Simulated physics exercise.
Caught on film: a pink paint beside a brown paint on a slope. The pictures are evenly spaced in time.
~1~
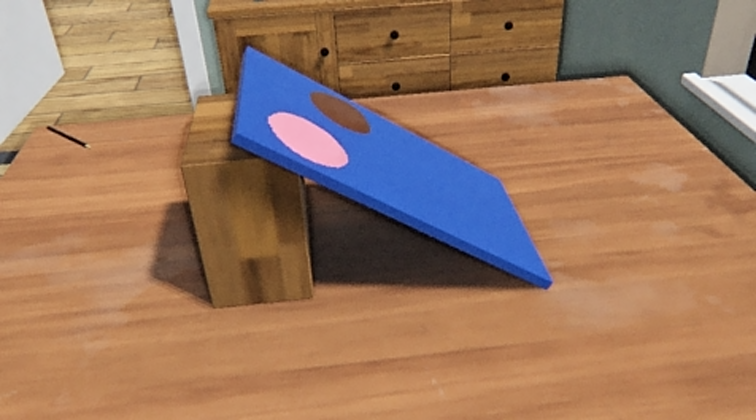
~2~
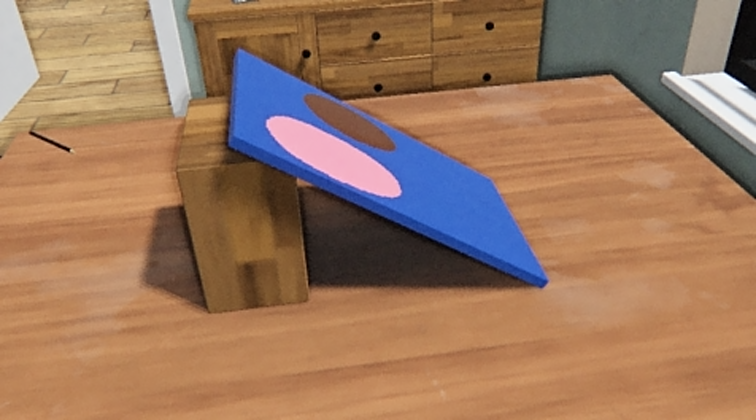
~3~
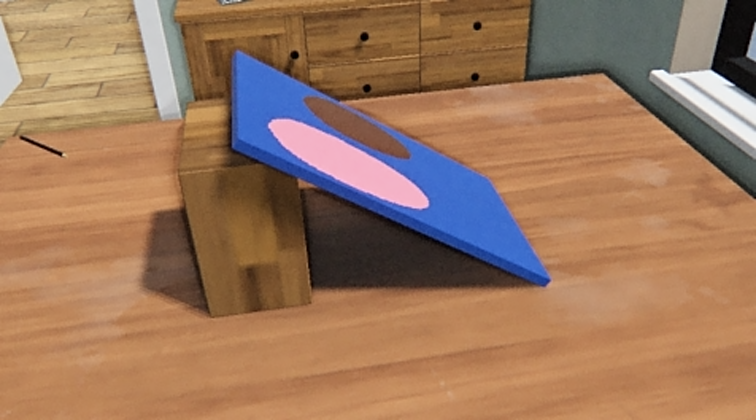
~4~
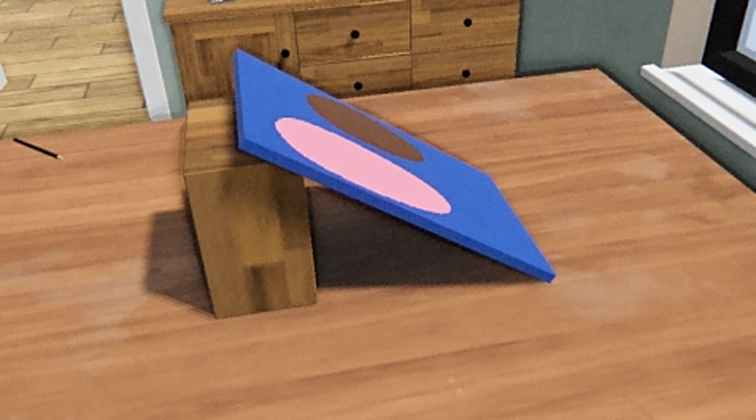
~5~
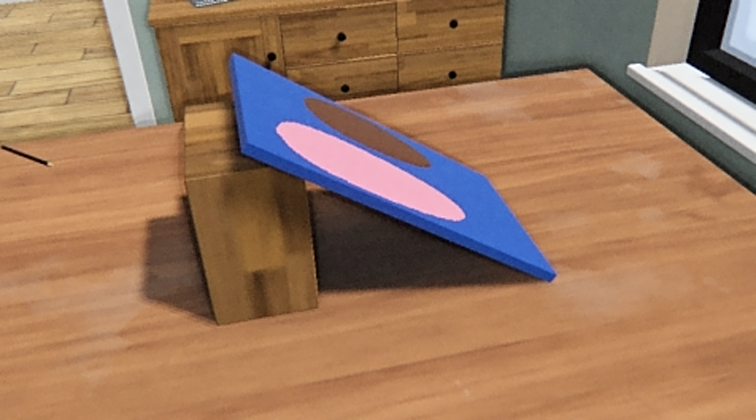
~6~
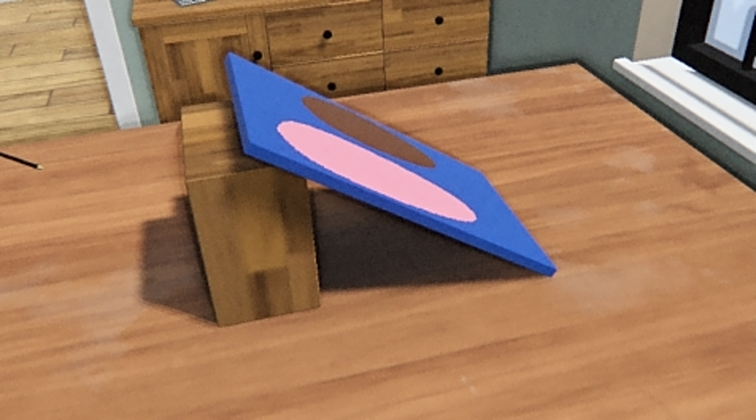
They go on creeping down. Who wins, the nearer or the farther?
The nearer one.
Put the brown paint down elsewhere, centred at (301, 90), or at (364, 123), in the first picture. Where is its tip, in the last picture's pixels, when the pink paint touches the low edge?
At about (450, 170), and at (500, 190).
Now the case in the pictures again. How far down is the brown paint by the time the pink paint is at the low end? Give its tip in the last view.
Roughly at (473, 180).
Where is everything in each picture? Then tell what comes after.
The first frame shows tip of the pink paint a quarter of the way down; tip of the brown paint (361, 122) half way down.
The second frame shows tip of the pink paint (393, 182) half way down; tip of the brown paint half way down.
The third frame shows tip of the pink paint half way down; tip of the brown paint (402, 148) half way down.
The fourth frame shows tip of the pink paint (442, 200) three quarters of the way down; tip of the brown paint three quarters of the way down.
The fifth frame shows tip of the pink paint three quarters of the way down; tip of the brown paint (423, 158) three quarters of the way down.
The sixth frame shows tip of the pink paint (469, 210) three quarters of the way down; tip of the brown paint three quarters of the way down.
A moment on, the pink paint is three quarters of the way down; the brown paint is three quarters of the way down.
Further on, the pink paint is close to the edge; the brown paint is three quarters of the way down.
When it is over, the pink paint is at the low edge; the brown paint is close to the edge.
